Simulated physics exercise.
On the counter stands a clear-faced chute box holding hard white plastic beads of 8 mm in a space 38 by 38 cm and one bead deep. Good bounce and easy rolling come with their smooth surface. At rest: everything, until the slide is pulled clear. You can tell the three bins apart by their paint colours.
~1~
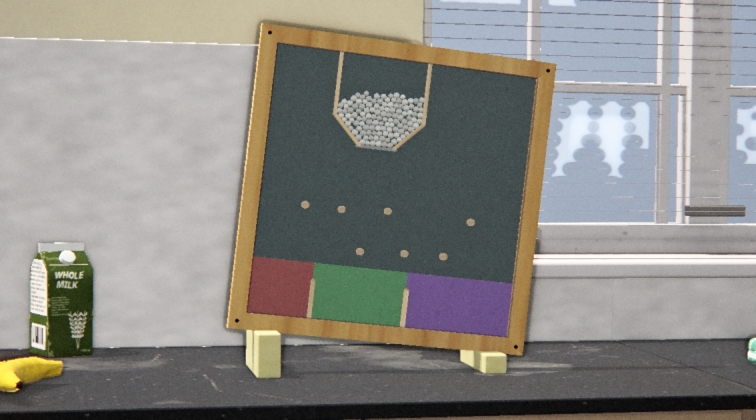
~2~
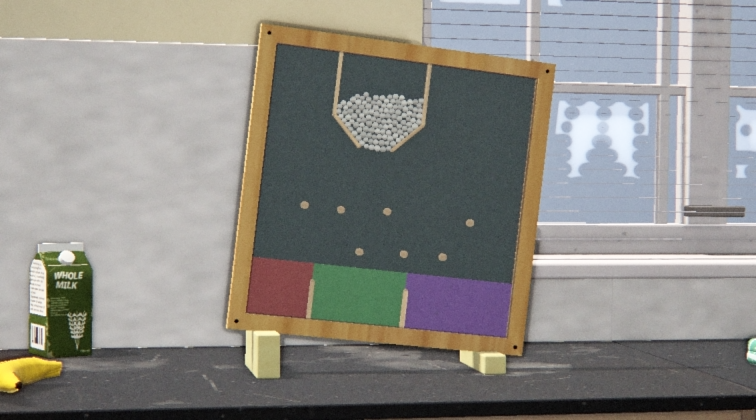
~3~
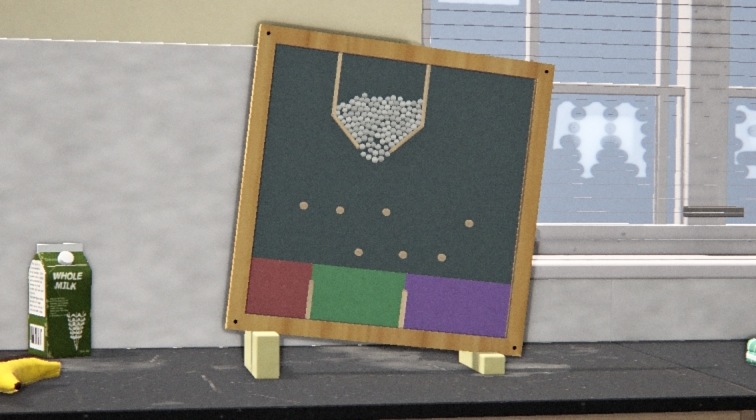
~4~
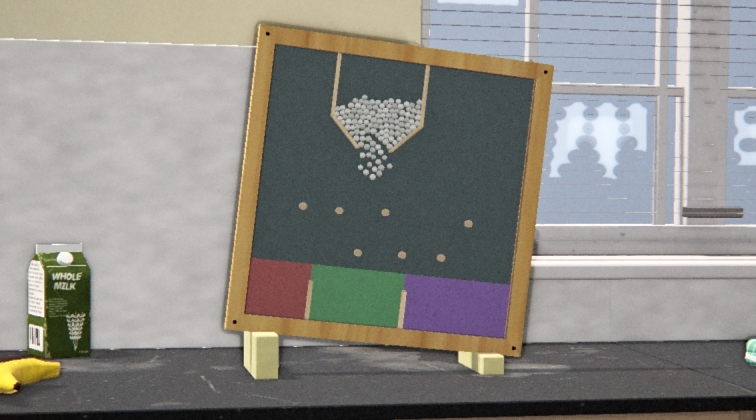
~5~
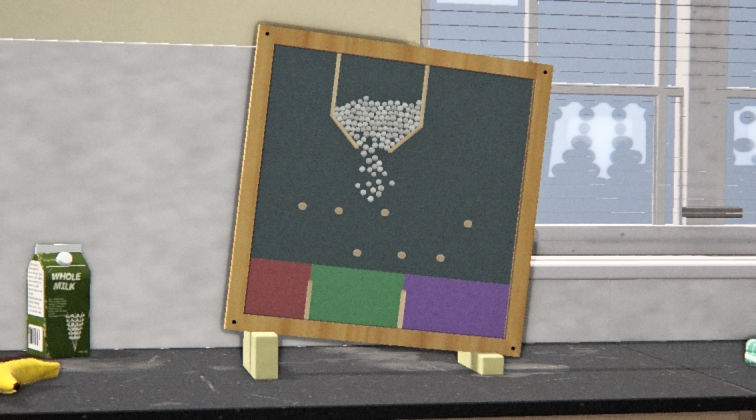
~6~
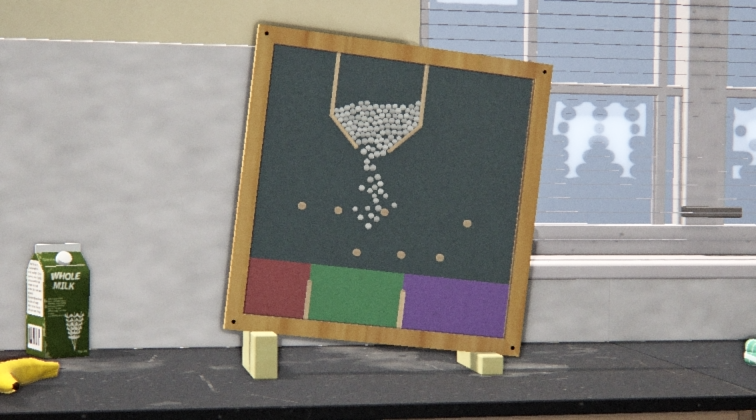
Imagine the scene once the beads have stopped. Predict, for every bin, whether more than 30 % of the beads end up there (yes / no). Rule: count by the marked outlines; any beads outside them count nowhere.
Red: No. Purple: No. Green: Yes.
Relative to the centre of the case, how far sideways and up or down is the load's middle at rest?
Some 3 cm left and 17 cm below.
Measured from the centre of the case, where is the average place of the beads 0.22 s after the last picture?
Some 2 cm left and 3 cm below.
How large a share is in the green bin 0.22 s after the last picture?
It works out at roughly 20 per cent.
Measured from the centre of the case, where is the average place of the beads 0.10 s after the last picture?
Roughly 2 centimetres to the left and 4 centimetres above.
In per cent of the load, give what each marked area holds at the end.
Red bin 10, purple bin 15, green bin 75.
Then, 0.10 s later than the last picture, the beads' middle is 2 cm left of and 4 cm above the centre; green 5 %.
Then, 0.22 s later than the last picture, the beads' middle is 2 cm left of and 3 cm below the centre; purple 5 %, green 20 %.
Then, 0.45 s later than the last picture, the beads' middle is 4 cm left of and 14 cm below the centre; red 5 %, purple 10 %, green 60 %.
All still 2.0 s after it, red 10 %, purple 15 %, green 75 %.
